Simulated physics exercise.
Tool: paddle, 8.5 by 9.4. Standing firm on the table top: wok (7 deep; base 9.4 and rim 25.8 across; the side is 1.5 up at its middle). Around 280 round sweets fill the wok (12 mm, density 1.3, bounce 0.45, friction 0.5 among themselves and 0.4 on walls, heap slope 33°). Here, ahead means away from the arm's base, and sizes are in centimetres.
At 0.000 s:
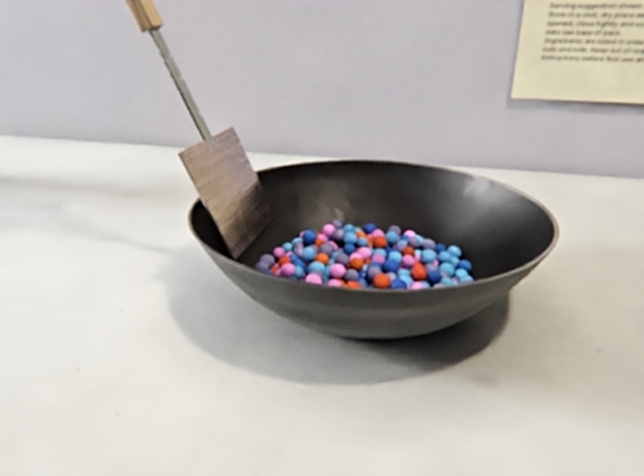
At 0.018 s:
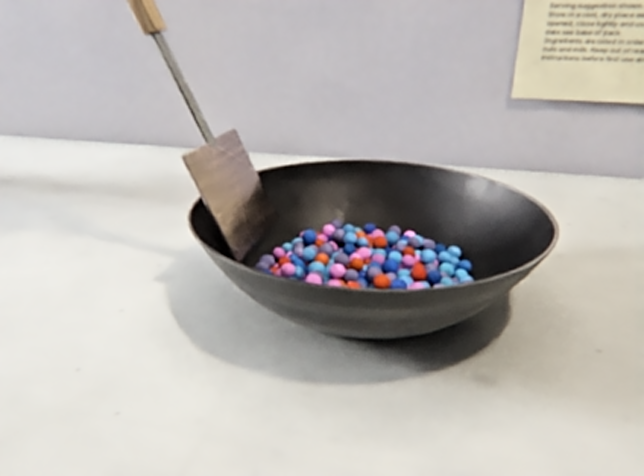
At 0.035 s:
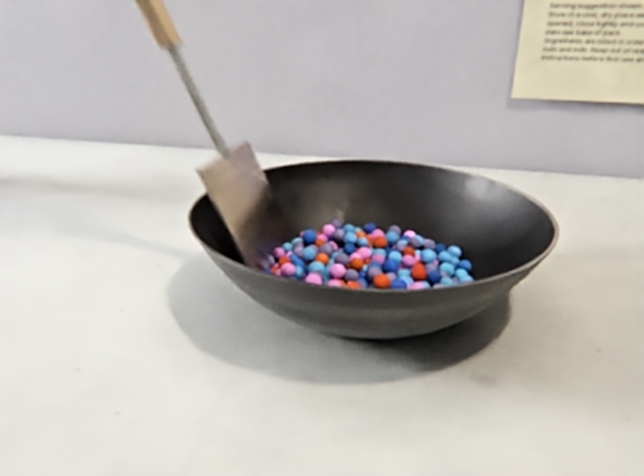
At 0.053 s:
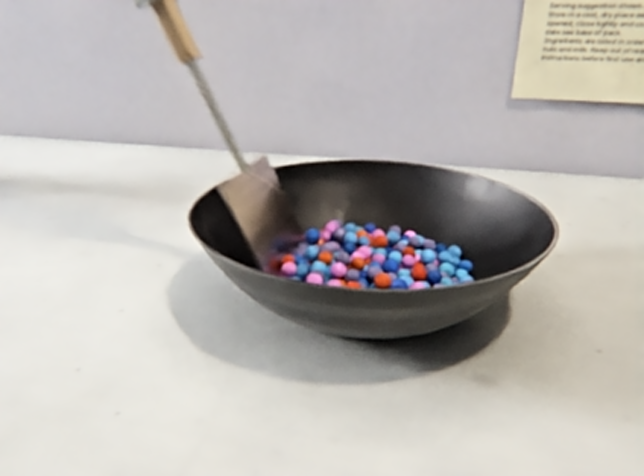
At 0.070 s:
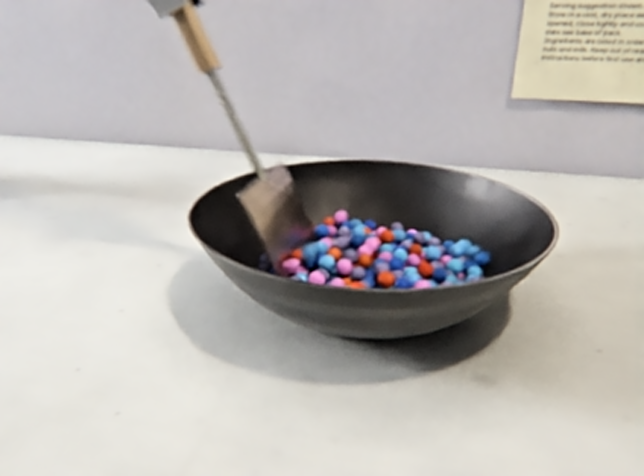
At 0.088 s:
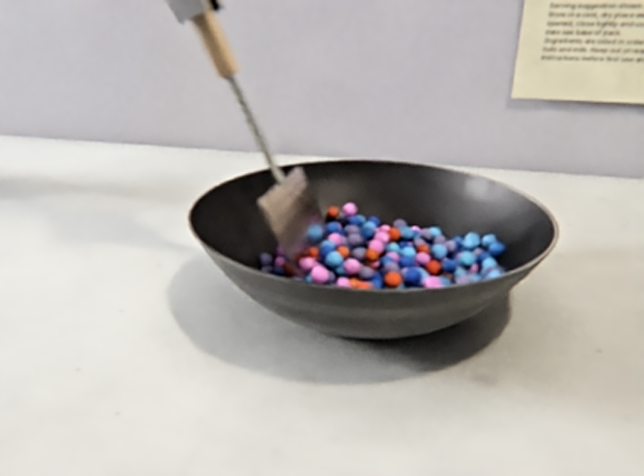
The clip opens on a dark wok of small blue, pink and orange balls on a pale tabletop, with a wooden-handled paddle resting inside its left edge. The paddle barely shifts at first, then slides right into the pile, nudging the balls rightward and heaping them slightly higher.
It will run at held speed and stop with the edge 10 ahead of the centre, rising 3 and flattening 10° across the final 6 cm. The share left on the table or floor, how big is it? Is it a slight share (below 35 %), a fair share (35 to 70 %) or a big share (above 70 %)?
It is a fair share.
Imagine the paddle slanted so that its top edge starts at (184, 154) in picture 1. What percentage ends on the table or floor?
I'd estimate close to 45 per cent.
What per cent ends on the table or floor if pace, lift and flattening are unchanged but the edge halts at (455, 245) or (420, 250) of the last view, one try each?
10 % and 0 %.
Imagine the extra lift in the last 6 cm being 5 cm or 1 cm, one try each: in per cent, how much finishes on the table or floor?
First try about 40 %, second try about 55 %.
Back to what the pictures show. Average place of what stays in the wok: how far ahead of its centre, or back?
Forward offset: Roughly 2.5 cm.
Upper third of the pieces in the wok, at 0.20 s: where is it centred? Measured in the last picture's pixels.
The middle sits at approx. (503, 233).
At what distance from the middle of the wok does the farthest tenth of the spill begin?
Distance from centre: Approx. 55 cm.
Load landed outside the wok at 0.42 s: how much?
About 10 per cent.
After 0.14 s, sloping 65°, highest piece 10 above the table; 285 in the wok.
After 0.20 s, sloping 62°, highest piece 11 above the table; 283 in the wok, 2 on the blade or in flight.
After 0.42 s, sloping 55°, highest piece 23 above the table; 147 in the wok, 34 on the table or floor, 104 on the blade or in flight.
After 1.47 s, sloping 55°, highest piece 8 above the table; 147 in the wok, 138 on the table or floor.
In the end, 147 in the wok, 138 on the table or floor. That is 48 % on the table or floor.
